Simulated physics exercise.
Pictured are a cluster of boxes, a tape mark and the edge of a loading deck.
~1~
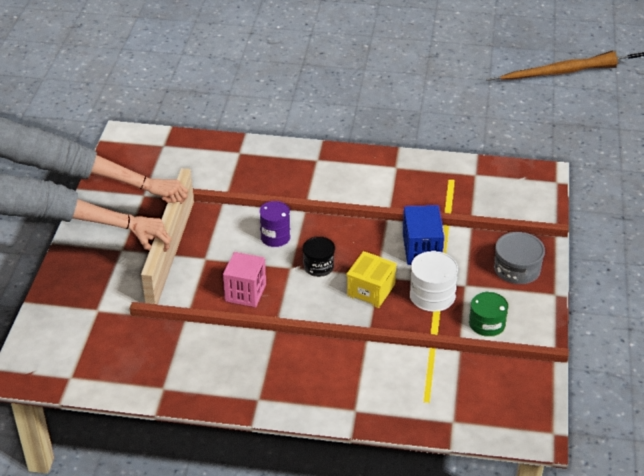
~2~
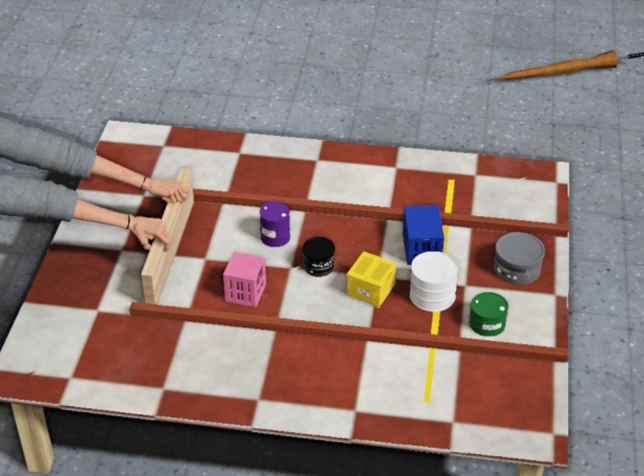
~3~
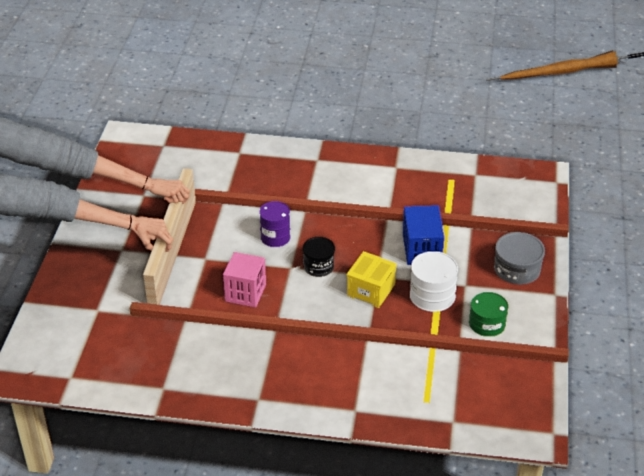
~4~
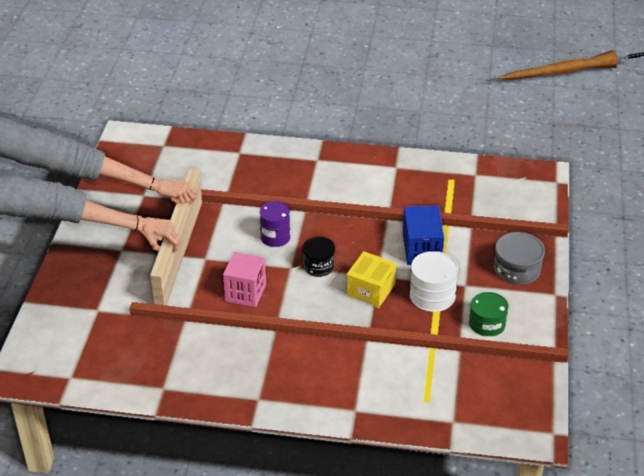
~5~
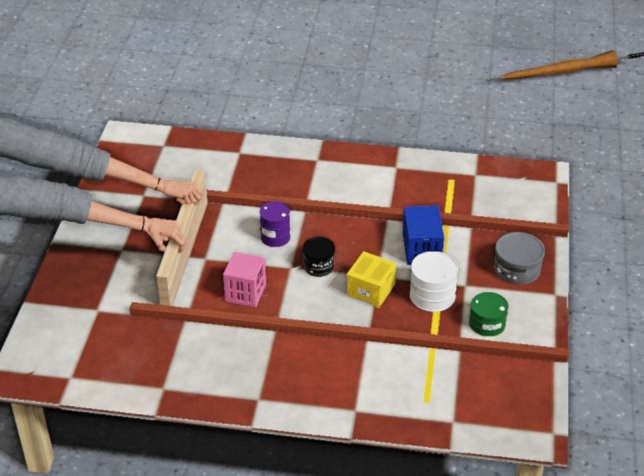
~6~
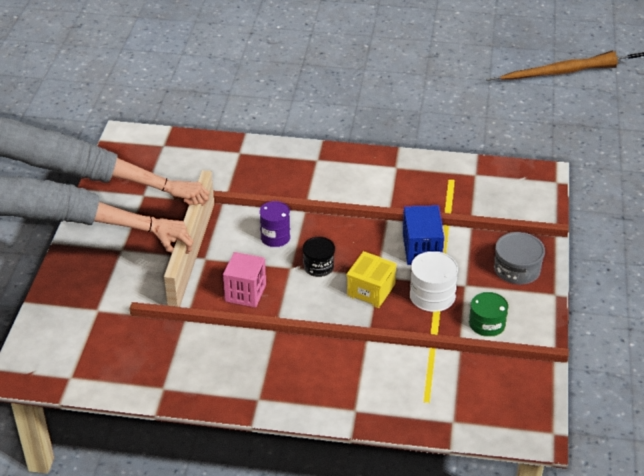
A pale wooden plank, held by two hands reaching in from the left, slides slowly a short way right between two rails on a red-and-white checked table. The pink crate, the purple, black, white, green and grey containers, and the yellow and blue boxes all stay still, with a gap remaining before them.
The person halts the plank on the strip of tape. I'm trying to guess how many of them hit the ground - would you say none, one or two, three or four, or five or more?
It ends with every one still up.
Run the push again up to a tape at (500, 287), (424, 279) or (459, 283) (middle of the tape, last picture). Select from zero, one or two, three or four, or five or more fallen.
Result per tape, in order - 1 or 2 / not one / none.
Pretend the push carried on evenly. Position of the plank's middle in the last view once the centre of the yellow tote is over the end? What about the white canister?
I reckon its middle sits around (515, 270) and then around (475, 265).
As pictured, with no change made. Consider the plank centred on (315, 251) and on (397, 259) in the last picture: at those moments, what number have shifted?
I make it 3 at the first spot and 7 at the other.
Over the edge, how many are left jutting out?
That would be 0.
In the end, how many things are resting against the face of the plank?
At rest, 3 are in contact.
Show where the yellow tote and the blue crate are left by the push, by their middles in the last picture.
Final centres, first then second: (490, 288), (492, 238).
Soon after, none off yet; grey pail at rest near (519, 258); green canister at rest near (489, 314); white canister at rest near (434, 281).
At rest, the number that fall off is zero.
